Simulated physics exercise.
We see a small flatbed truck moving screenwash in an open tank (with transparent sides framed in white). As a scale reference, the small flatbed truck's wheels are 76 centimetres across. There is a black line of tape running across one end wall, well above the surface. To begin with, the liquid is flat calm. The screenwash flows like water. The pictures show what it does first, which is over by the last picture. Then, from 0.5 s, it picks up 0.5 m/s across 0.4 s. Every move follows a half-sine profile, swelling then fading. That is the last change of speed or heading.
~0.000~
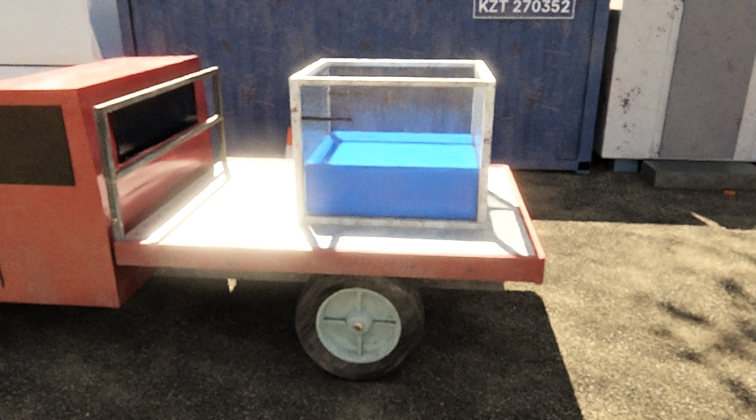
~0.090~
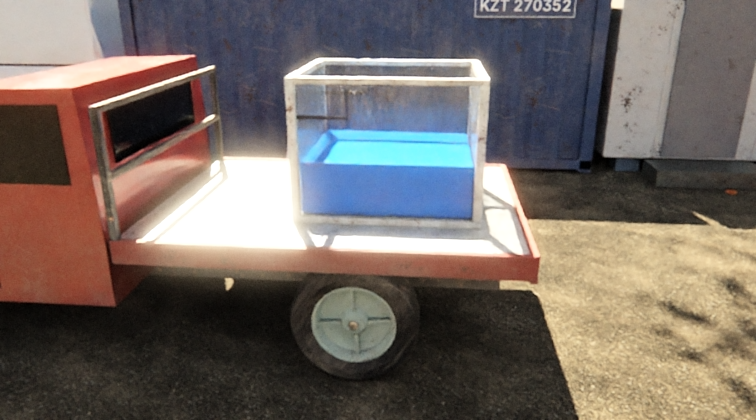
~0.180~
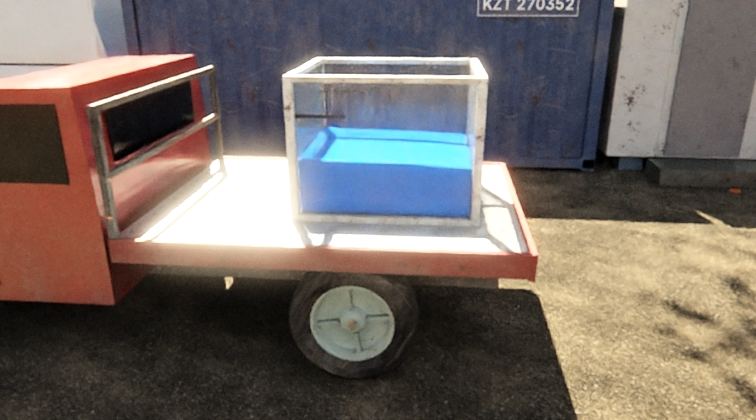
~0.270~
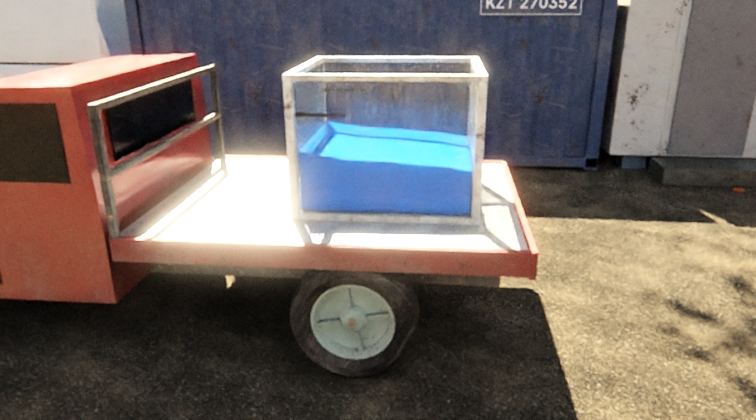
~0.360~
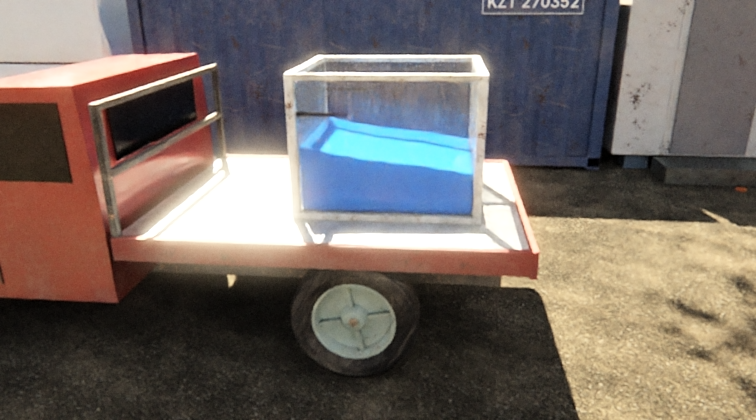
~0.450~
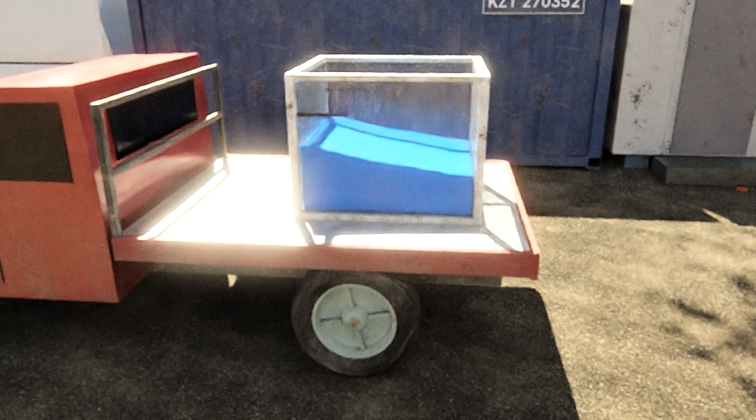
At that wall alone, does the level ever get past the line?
Yes.
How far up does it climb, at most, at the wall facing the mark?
55 cm.
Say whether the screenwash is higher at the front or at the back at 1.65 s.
Forward.
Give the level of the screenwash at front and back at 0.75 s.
Front 32 cm, back 34 cm.
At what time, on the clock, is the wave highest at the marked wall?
Peak time: Approx. 1.8 s.
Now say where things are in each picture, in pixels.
The first picture shows level at the front (318, 160); level at the back (467, 164); still flat; the front is on the left, levels are read along the near wall; the black line, on the front wall, is at (318, 119); a wheel hub at (357, 330).
The second picture shows level at the front (314, 159); level at the back (462, 163); still flat.
The third picture shows level at the front (312, 157); level at the back (460, 162); still flat.
The fourth picture shows level at the front (312, 149); level at the back (460, 167); rising 6° towards the front.
The fifth picture shows level at the front (313, 146); level at the back (461, 169); rising 8° towards the front.
The sixth picture shows level at the front (314, 144); level at the back (462, 171); rising 9° towards the front; a wheel hub at (353, 326).
By 0.75 s front 32 cm, middle 34 cm, back 33 cm above the floor; no loss so far.
By 1.20 s front 21 cm, middle 30 cm, back 49 cm above the floor; no loss so far.
By 1.65 s front 52 cm, middle 29 cm, back 24 cm above the floor; no loss so far.
By 3.88 s the waves are smaller; the highest at the front wall was 65 cm, at 1.75 s, against a line at 60 cm.
